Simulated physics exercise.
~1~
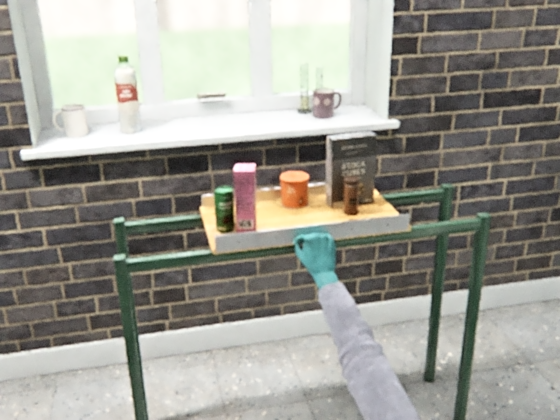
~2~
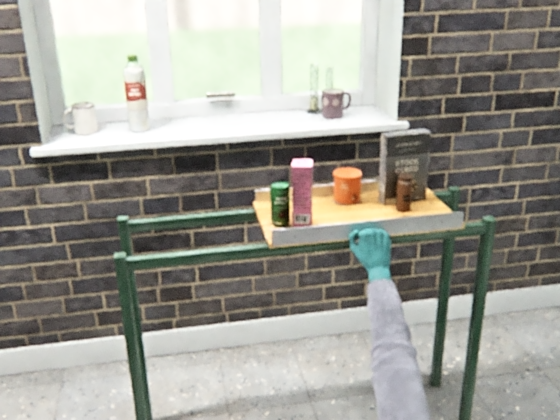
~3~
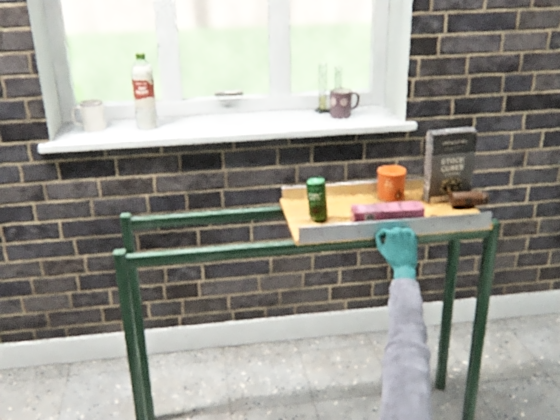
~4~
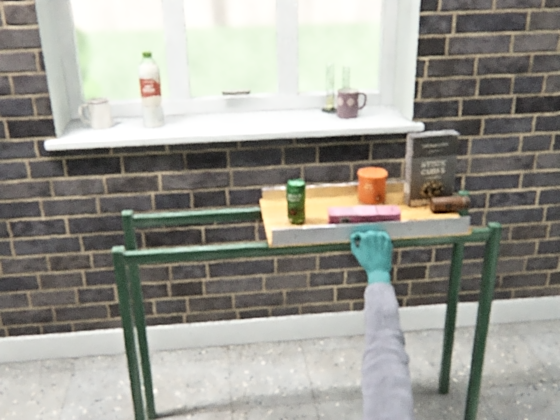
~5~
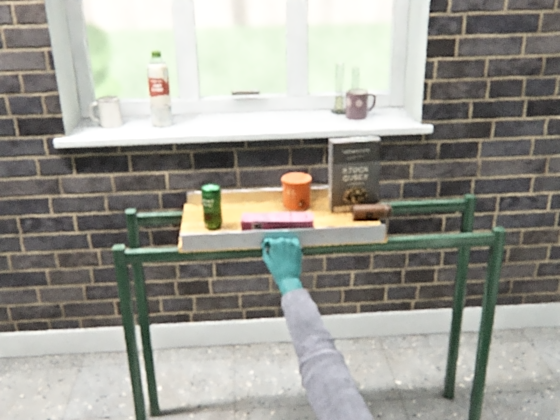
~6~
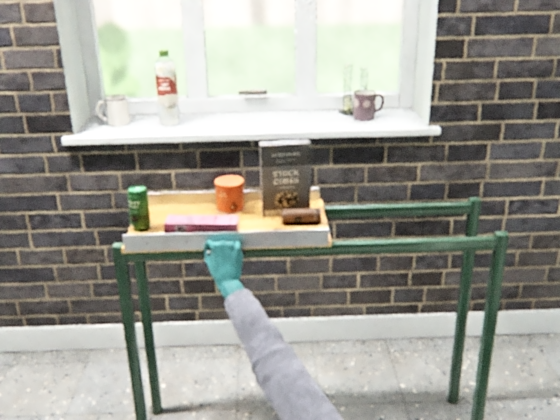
Gloved hand sliding a loaded tray right along green rails, pink carton and brown shaker toppling, then moving it to the left end.
